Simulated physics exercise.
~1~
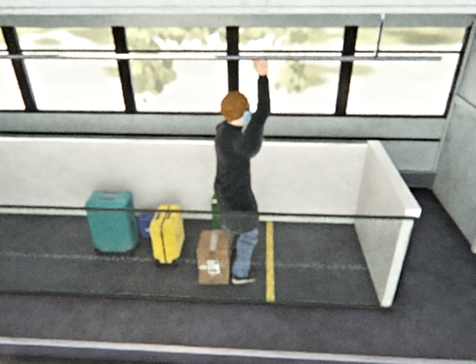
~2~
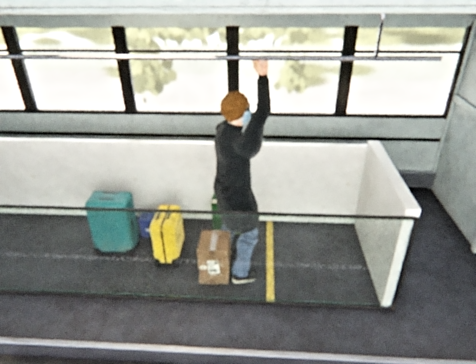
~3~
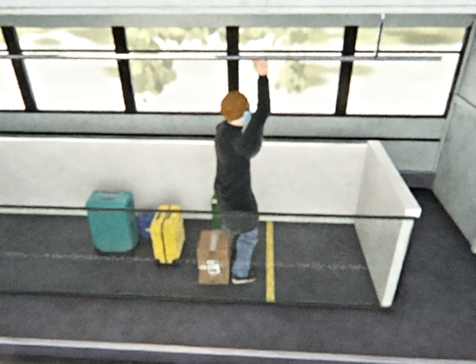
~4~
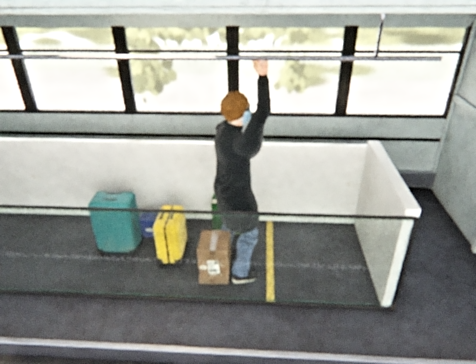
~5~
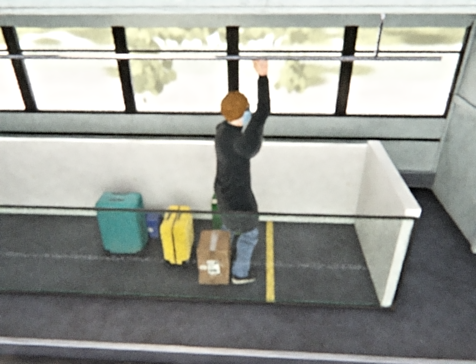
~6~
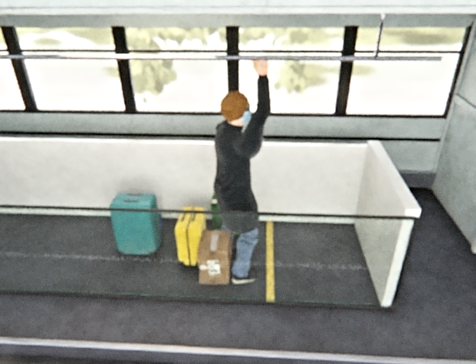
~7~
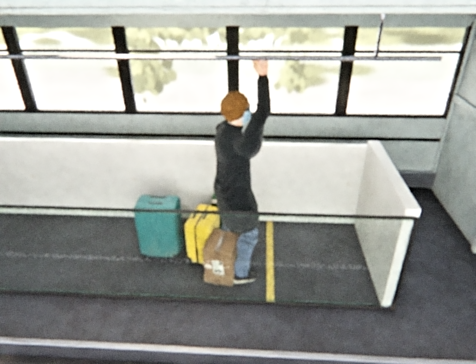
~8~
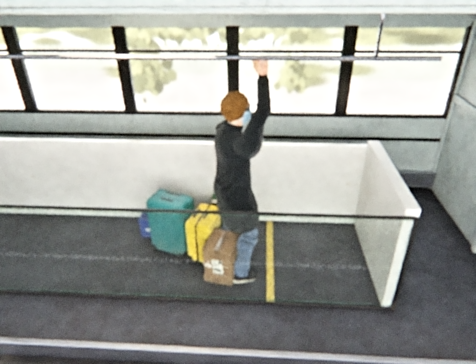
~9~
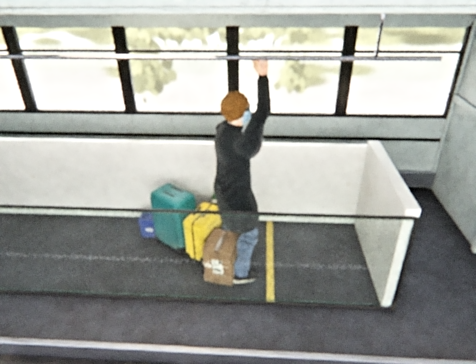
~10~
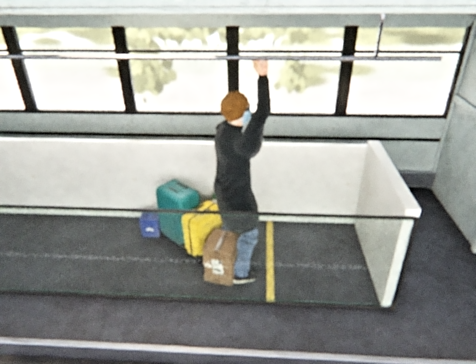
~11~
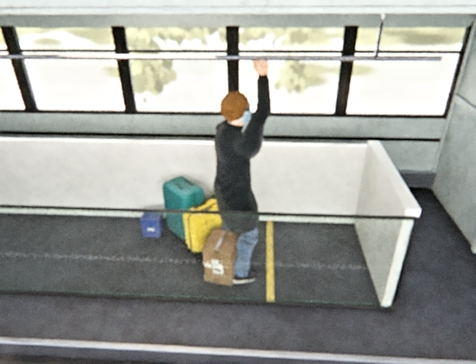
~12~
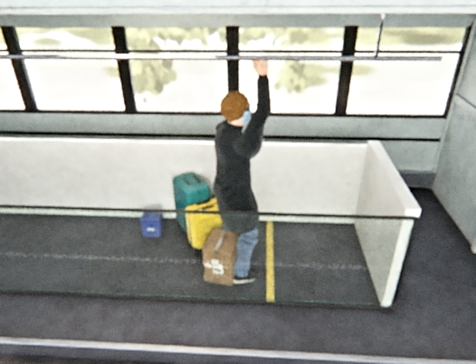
A teal wheeled case slides right across the dark floor of a shuttle bay, seen from above and to the side, with windows behind a low white wall. A person in an orange-brown hat and dark coat stands still, one arm raised to an overhead rail, beside a brown parcel and a yellow line. The smaller yellow case also slides right, closing in behind the parcel. The teal case follows, leaning as it nears the person and uncovering a small blue tub. Finally the teal and yellow cases sit bunched by the person's legs, short of the line, the tub apart at left.
